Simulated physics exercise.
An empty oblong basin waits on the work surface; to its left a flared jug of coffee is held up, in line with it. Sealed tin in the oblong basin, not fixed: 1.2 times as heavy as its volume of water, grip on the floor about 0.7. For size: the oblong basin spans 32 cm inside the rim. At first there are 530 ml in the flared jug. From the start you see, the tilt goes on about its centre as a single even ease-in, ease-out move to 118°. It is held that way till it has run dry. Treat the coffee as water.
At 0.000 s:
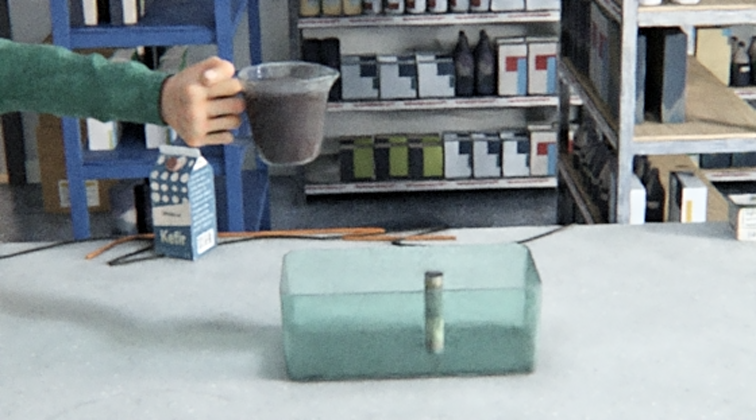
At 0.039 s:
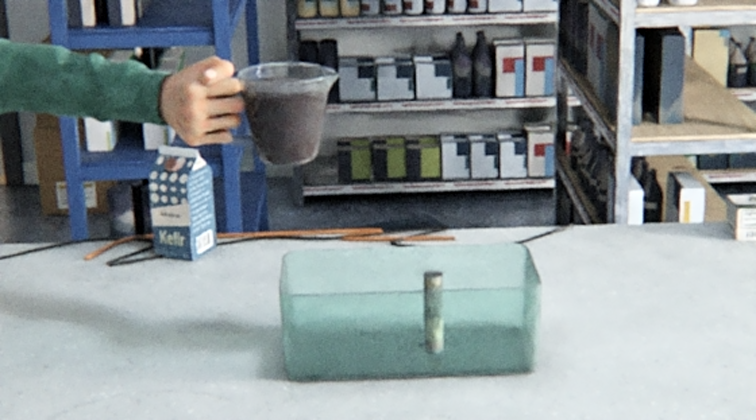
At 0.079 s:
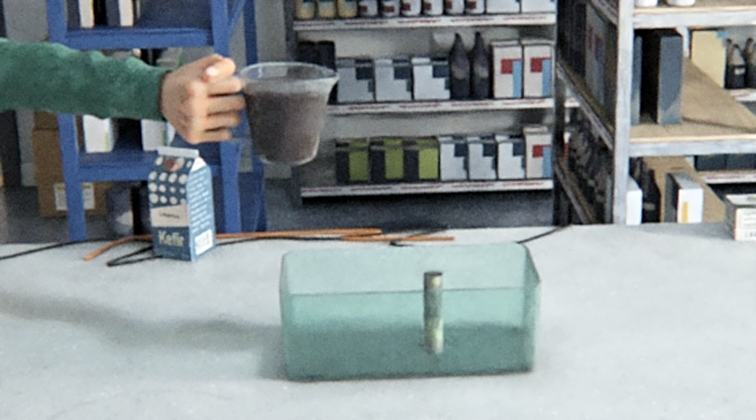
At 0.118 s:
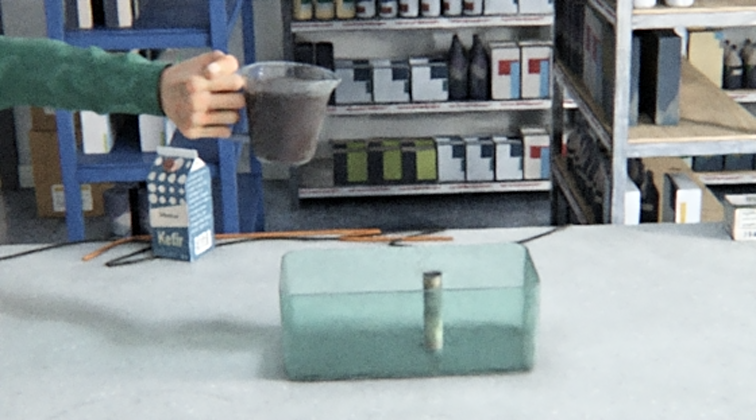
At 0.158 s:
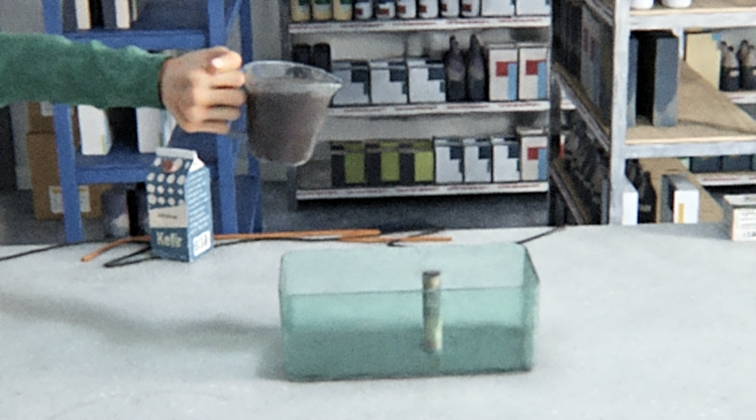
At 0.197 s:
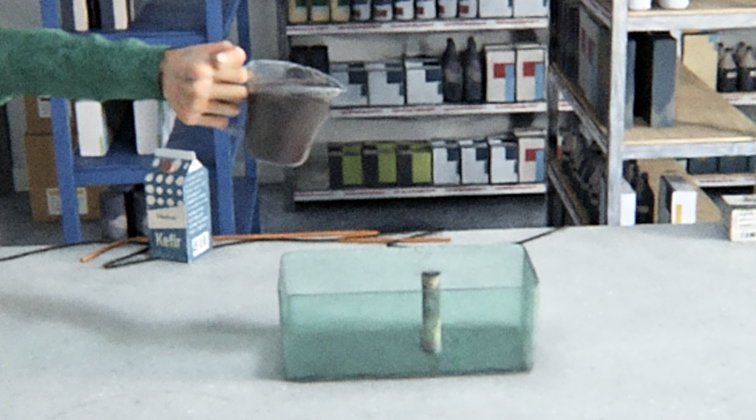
A hand holds up a jug of dark liquid and slowly tilts it to the right.
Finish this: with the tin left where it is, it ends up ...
It ends up knocked over.
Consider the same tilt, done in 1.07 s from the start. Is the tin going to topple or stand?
The tin would overturn.
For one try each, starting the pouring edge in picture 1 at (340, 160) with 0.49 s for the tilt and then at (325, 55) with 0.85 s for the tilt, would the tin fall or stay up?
Try 1: Still standing; try 2: Tipped over.
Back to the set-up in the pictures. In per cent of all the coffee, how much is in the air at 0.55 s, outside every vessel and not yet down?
Estimate: About 36 % of all of it.
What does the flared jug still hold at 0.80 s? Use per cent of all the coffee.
Close to 4 percent of the total.
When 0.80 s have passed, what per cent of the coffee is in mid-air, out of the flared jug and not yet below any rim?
Roughly 22 per cent.
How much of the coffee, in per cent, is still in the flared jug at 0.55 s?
Remaining: Near 58 % of the total.
After 0.55 s the tilt is 83° and 58 per cent is still to pour; the tin stands where it began.
After 0.80 s the tilt is 117° and 4 per cent is still to pour; the tin leans 17°.
After 1.07 s the tilt is 118° and 0 per cent is still to pour; the tin lies on its side.
After 1.36 s the tilt is 118° and 0 per cent is still to pour; the tin lies on its side.
In the end the tin lies on its side.
